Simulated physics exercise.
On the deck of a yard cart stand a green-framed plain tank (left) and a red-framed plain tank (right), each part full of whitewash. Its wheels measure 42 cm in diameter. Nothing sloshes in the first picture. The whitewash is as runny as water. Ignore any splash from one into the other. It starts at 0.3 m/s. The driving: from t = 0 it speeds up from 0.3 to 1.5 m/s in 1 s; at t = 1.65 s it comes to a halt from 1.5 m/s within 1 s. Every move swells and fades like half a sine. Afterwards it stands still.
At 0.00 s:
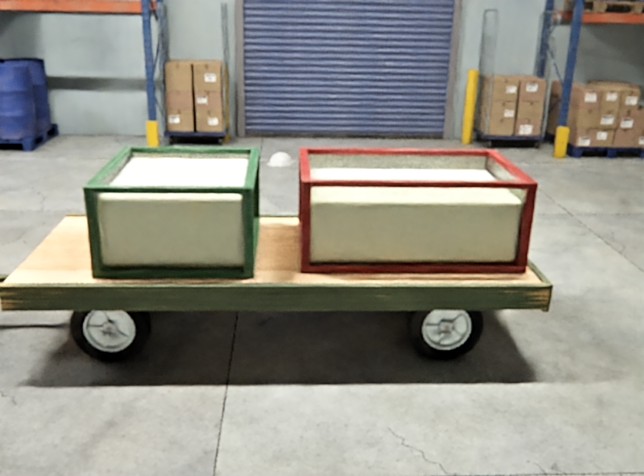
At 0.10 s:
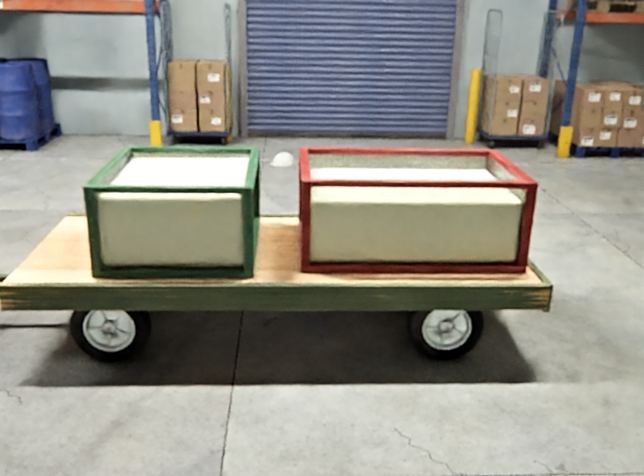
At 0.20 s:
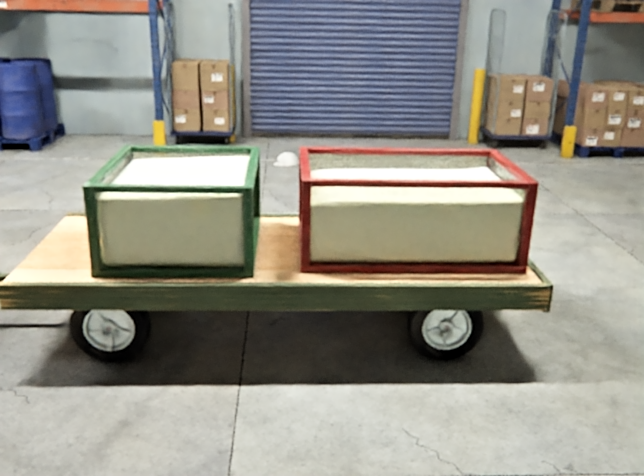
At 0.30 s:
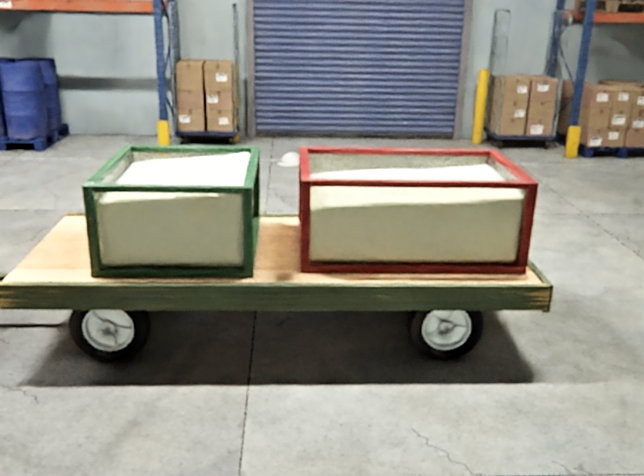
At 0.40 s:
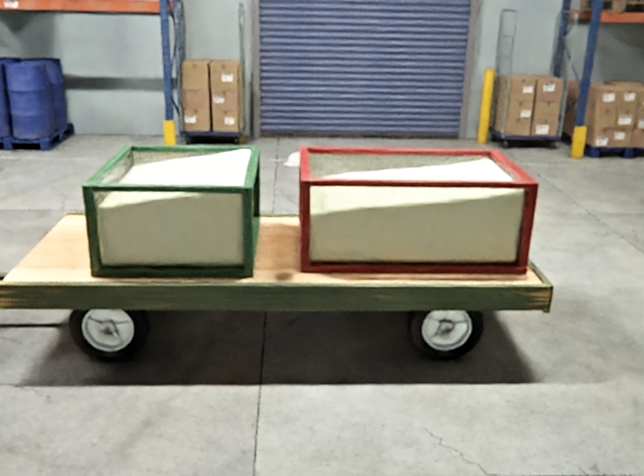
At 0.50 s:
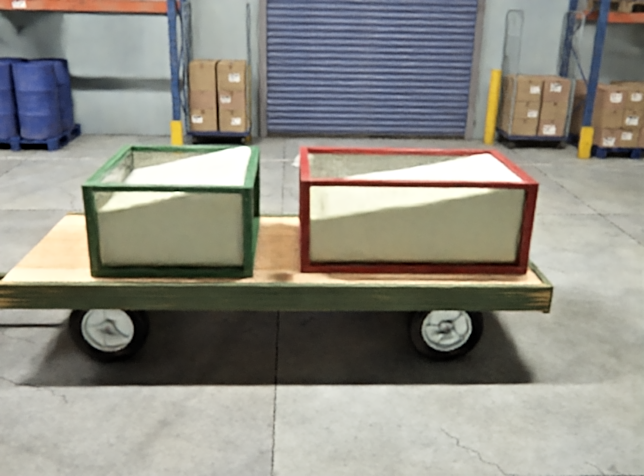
In a warehouse, a cart rolls left and white liquid in its two tanks climbs rightward.
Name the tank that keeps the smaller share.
It is worse for the left tank.
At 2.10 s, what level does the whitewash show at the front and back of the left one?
Front 48 cm, back 30 cm.
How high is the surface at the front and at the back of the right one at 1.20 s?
Front 40 cm, back 34 cm.
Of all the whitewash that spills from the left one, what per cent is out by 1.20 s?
Some 20 per cent by then.
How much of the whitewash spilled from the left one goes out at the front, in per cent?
About 70 per cent.
Then, 1.20 s in, the left one has lost 2 per cent, over the back (front 46 cm, back 34 cm); the right one has lost 1 per cent, over the back (front 40 cm, back 35 cm).
Then, 2.10 s in, the left one has lost 2 per cent, over the back (front 48 cm, back 31 cm); the right one has lost 2 per cent, over the back and the front (front 37 cm, back 34 cm).
Then, 3.20 s in, the left one has lost 9 per cent, mostly over the front, some over the back (front 35 cm, back 35 cm); the right one has lost 3 per cent, over the back and the front (front 29 cm, back 55 cm).
Then, 5.64 s in, the left one has lost 10 per cent, mostly over the front, some over the back; the right one has lost 5 per cent, over the front and the back, a little elsewhere.
